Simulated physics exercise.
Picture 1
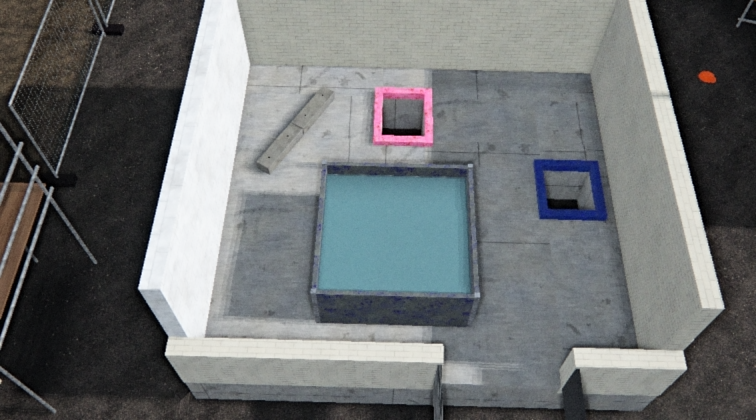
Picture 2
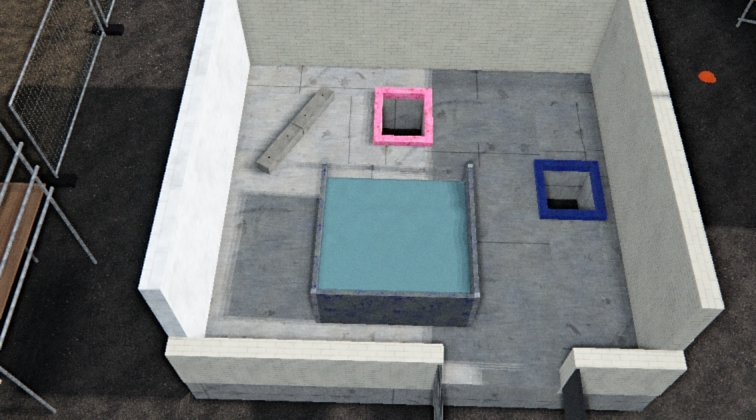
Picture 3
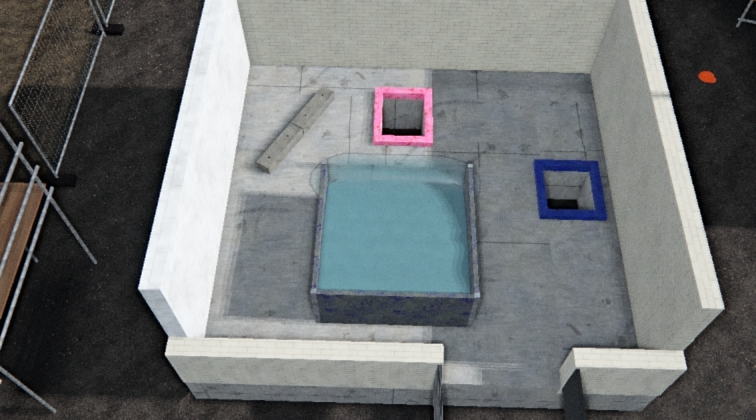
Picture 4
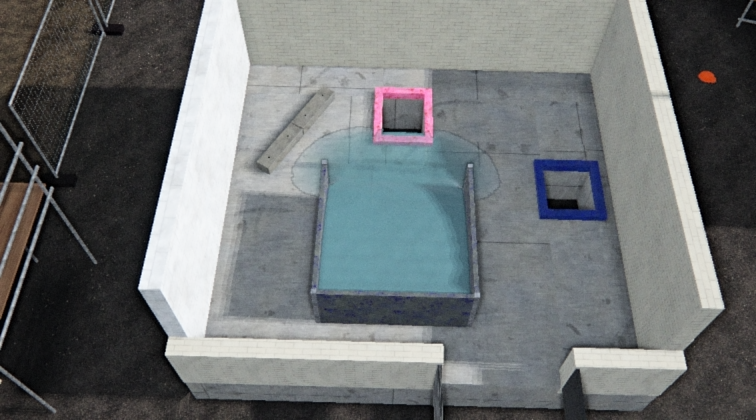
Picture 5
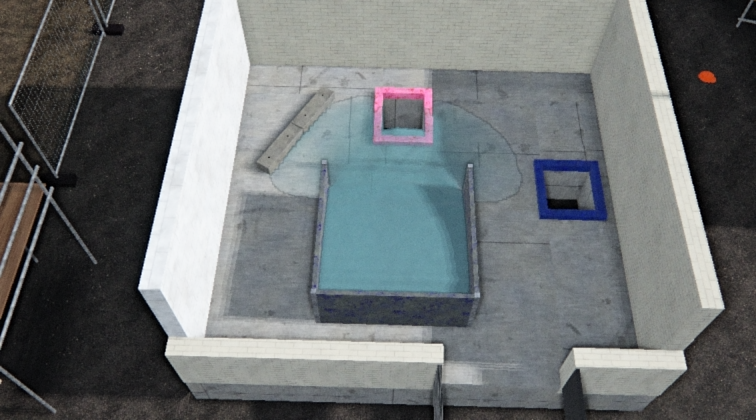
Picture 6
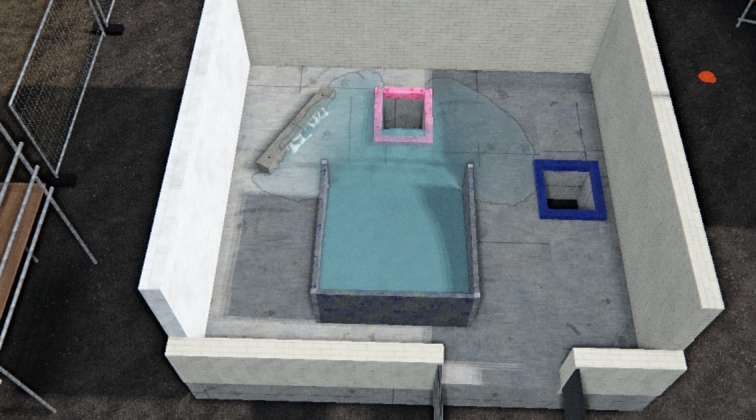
In a walled concrete yard, water pours from a tank's far side and spreads outward.
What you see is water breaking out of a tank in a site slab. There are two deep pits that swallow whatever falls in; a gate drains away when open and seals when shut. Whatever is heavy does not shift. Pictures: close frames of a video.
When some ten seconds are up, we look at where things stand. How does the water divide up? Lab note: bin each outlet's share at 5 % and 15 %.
Bins - gate: 5 to 15 %; pink pit: Over 15 %; blue pit: 5 to 15 %.
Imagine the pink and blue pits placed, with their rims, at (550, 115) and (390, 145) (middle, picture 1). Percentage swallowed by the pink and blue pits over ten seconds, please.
Pink has 8 parts of a hundred and blue has 25.
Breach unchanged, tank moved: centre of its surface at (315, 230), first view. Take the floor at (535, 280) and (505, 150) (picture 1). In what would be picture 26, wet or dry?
Taking the two spots in the order asked: The first is left untouched and the second is waterlogged.
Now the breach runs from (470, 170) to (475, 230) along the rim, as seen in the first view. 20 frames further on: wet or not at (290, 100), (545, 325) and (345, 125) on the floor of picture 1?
In that order: Dry, under water, free of water.
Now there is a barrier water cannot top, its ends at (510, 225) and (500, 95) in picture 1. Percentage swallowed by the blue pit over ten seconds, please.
The blue pit gets 2 per cent.
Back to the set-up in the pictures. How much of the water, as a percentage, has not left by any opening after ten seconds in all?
Estimate: Close to 64 %.
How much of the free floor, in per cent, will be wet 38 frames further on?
Roughly 95 %.
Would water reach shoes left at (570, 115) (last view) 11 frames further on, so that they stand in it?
Result: Inundated.
A moment on, water covers 45 % of the floor; the gate 0 %, the pink pit 9 %, the blue pit 0 %.
Next, water covers 50 % of the floor; the gate 0 %, the pink pit 14 %, the blue pit 0 %.
Then, water covers 65 % of the floor; the gate 0 %, the pink pit 18 %, the blue pit 2 %.
Later, water covers 95 % of the floor; the gate 1 %, the pink pit 18 %, the blue pit 7 %.
In the end, water covers 95 % of the floor; the gate 11 %, the pink pit 18 %, the blue pit 7 %.
